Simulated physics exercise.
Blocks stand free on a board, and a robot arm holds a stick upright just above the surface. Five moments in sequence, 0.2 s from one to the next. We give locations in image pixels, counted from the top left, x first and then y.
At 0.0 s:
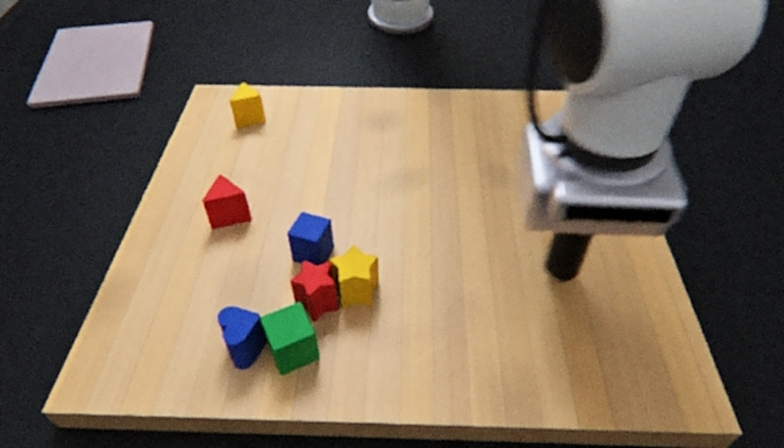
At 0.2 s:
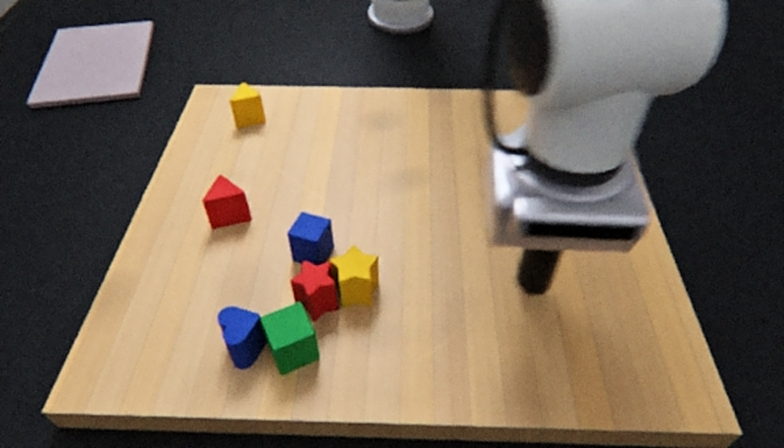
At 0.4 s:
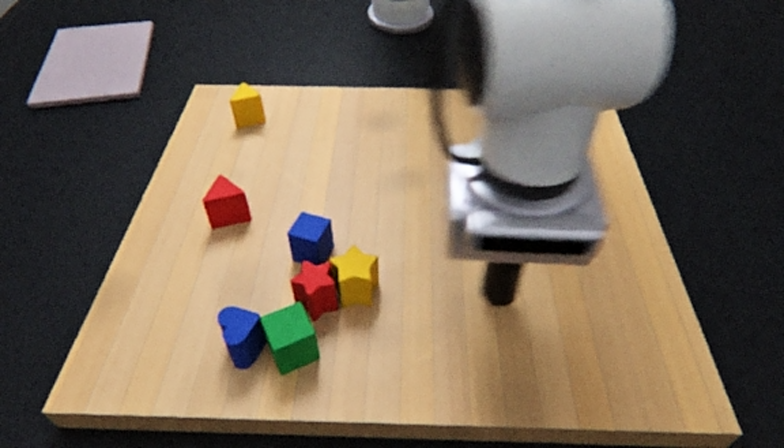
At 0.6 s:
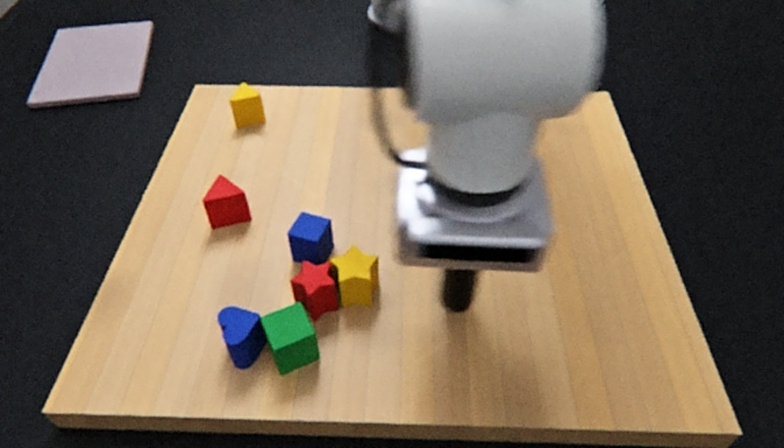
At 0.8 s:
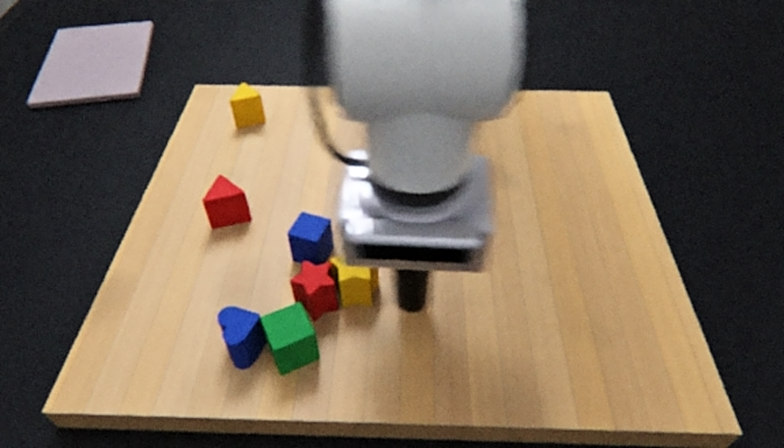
On a wooden board scattered with colourful blocks, a robot arm holding a dark stick upright moved steadily left from the right side, coming close to the yellow star, while none of the blocks moved.
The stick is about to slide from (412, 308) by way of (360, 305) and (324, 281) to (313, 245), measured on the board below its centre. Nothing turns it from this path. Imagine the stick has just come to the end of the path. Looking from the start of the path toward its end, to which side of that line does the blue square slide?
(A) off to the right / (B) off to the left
My answer is option A.
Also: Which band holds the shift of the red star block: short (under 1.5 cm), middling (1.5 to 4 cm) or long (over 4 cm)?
The block shifts between 1.5 and 4 cm.
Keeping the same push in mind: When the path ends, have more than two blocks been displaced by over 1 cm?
Yes - that is the case.
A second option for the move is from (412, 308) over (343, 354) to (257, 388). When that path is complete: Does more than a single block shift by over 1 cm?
The answer is yes.
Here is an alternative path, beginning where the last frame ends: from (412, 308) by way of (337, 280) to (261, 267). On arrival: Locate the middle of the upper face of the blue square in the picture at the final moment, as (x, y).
My best guess is (288, 215).
The first path, step by step. One third of the way, stick at (358, 295); red star block at (300, 272), turned 35° anticlockwise; yellow star block at (334, 256), turned 35° clockwise.
Two thirds of the way, stick at (322, 270); blue square at (292, 207); red star block at (287, 269), turned 85° anticlockwise; yellow star block at (313, 227), turned 60° clockwise.
At the end, stick at (311, 235); green square unmoved; blue square at (277, 182), turned 50° anticlockwise; red star block at (287, 269), turned 85° anticlockwise; yellow star block at (308, 194), turned 70° clockwise.
